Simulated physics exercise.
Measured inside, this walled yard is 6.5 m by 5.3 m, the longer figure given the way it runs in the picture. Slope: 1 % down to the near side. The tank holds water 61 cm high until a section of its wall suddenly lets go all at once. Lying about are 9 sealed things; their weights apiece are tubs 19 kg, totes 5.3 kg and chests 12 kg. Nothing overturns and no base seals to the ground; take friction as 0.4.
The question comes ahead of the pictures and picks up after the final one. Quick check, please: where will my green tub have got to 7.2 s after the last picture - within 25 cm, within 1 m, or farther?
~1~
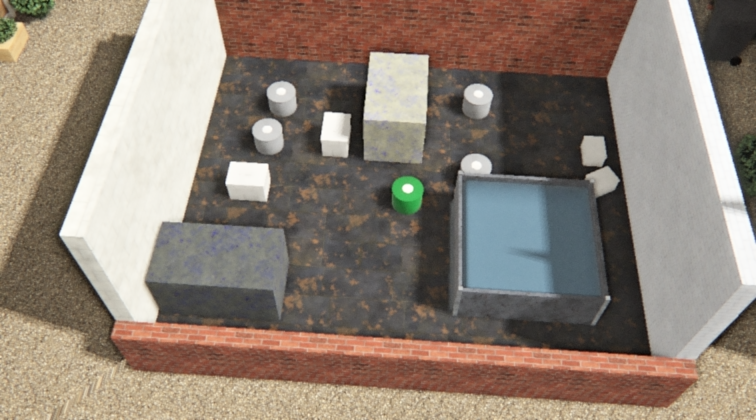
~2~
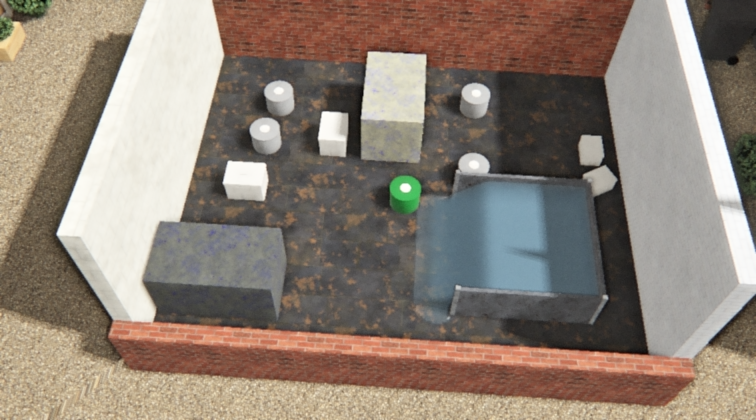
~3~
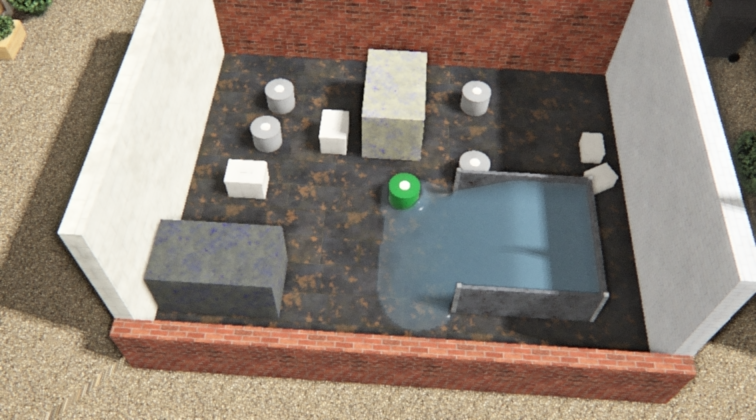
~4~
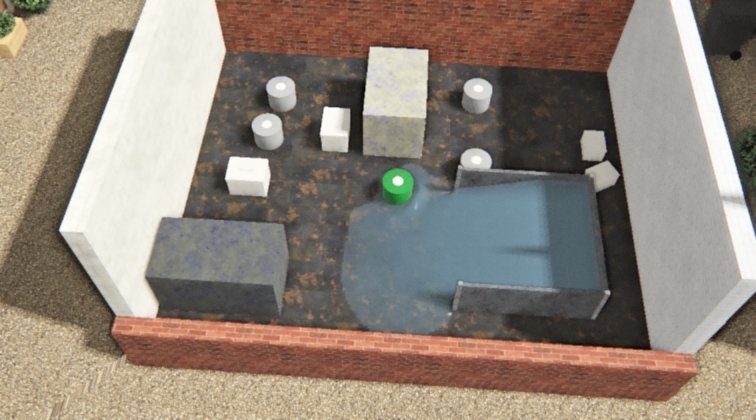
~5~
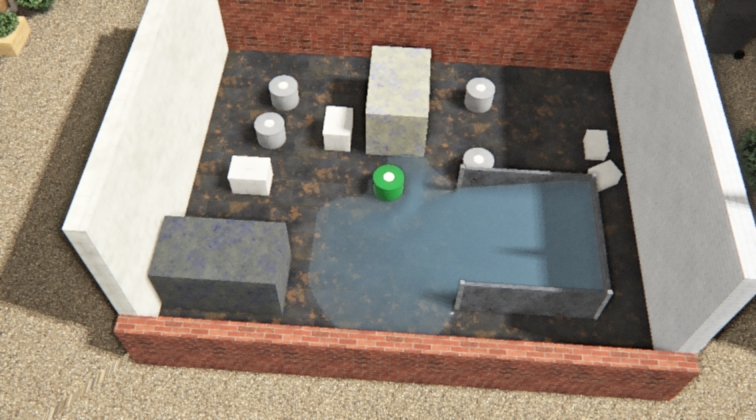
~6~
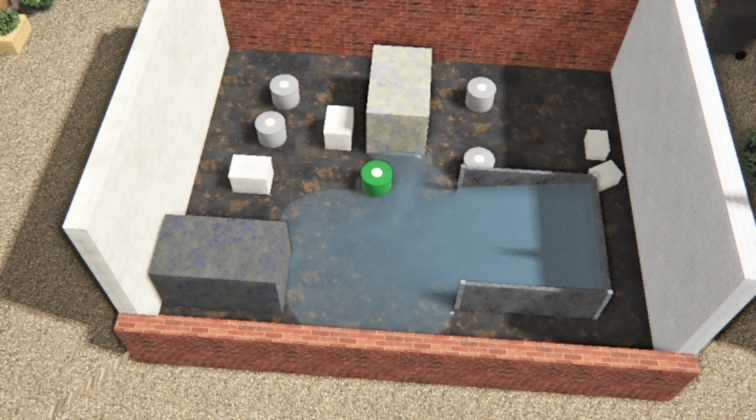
Your green tub will be farther than 1 m.
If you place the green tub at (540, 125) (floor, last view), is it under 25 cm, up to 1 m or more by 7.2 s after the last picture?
In the end it keeps its place.
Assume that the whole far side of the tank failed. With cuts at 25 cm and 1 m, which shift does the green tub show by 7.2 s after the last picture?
So, for the green tub: It shifts a small amount.
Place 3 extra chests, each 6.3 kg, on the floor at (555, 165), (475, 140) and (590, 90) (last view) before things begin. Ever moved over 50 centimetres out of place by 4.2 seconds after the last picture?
Well, in that order it's lower, lower and lower.
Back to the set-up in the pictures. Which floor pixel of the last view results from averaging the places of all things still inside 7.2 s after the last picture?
Near (431, 111).
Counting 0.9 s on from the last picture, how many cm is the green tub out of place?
About 150 cm by then.
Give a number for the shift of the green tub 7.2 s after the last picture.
It's about 350 cm away.
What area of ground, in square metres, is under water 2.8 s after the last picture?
I'd estimate close to 21 m2.
Then, 0.9 s after the last picture the green tub is near (311, 152), 1.6 m from its start, aground; 0 afloat.
Then, 2.8 s after the last picture the green tub is near (249, 122), 2.7 m from its start, afloat; 3 afloat.
Then, 4.8 s after the last picture the green tub is near (252, 63), 3.5 m from its start, afloat; 5 afloat.
Then, 7.2 s after the last picture the green tub is near (268, 59), 3.4 m from its start, aground; 3 afloat.
